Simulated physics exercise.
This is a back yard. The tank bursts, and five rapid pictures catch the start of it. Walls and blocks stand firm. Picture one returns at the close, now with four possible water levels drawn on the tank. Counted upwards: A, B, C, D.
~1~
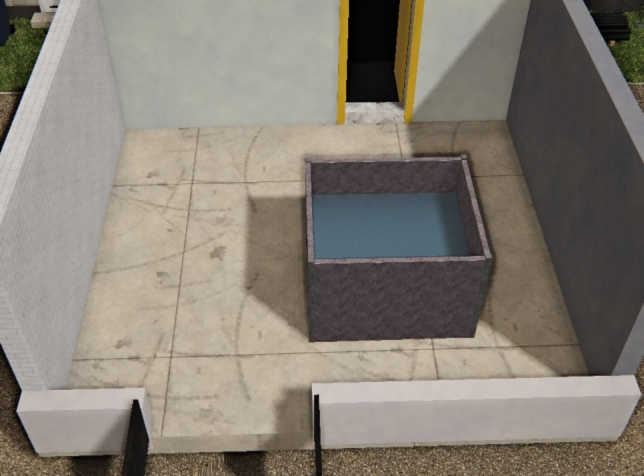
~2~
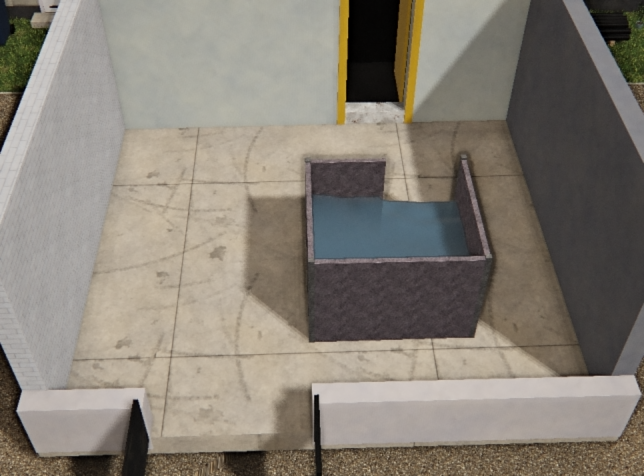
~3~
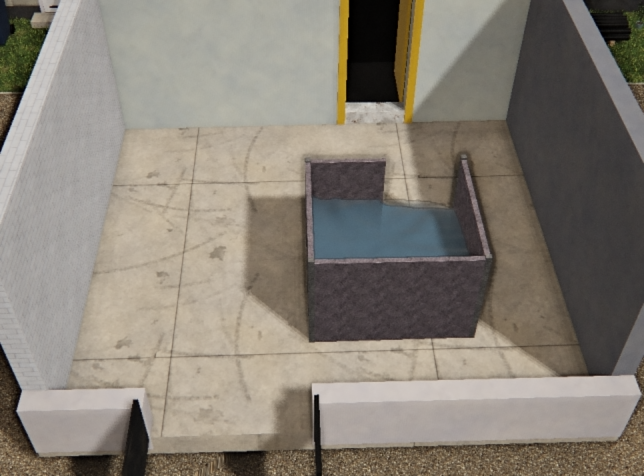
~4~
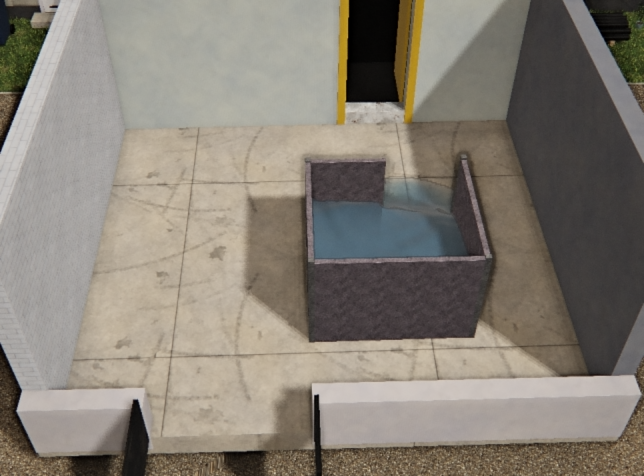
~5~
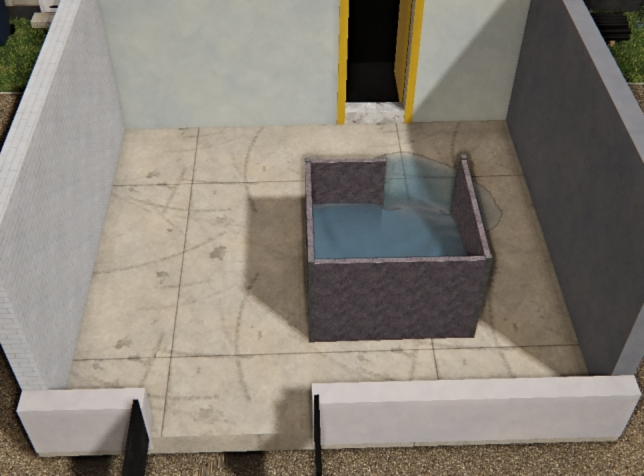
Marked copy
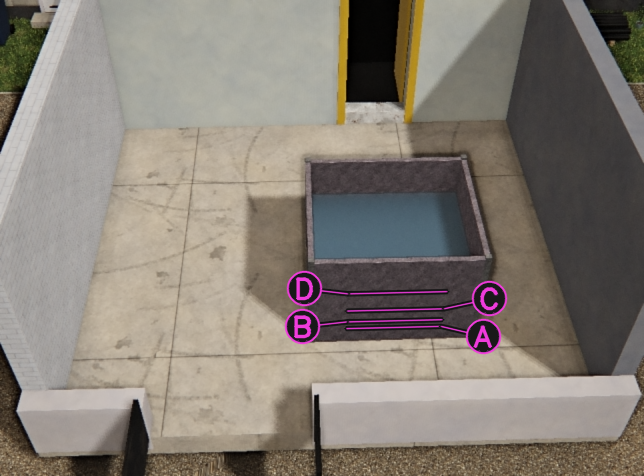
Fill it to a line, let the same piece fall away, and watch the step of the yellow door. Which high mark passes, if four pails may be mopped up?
C will do.
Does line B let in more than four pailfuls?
No.
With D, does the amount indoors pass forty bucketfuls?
No.
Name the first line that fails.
That is line D.
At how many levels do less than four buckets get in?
Three of the four.
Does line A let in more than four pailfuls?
No, not at all.
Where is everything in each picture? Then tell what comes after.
Water in the tank at rest, its middle at (390, 236); foot of the yellow doorway at (374, 123); open gate at (228, 383), in the first frame.
Water covers 1 % of the ground, its front hidden from here, in the second frame.
Water covers 3 % of the ground, its front hidden from here, in the third frame.
Water covers 6 % of the ground, its front hidden from here, in the fourth frame.
Water covers 11 % of the ground, its front hidden from here, in the fifth frame.
On the marked copy, A at (393, 327); B at (394, 320); C at (395, 309); D at (397, 292); from the bottom up A, B, C, D.
With A, nothing gets over.
With B, nothing gets over.
With C, a bucket or two gets in.
With D, about 15 bucketfuls get in.
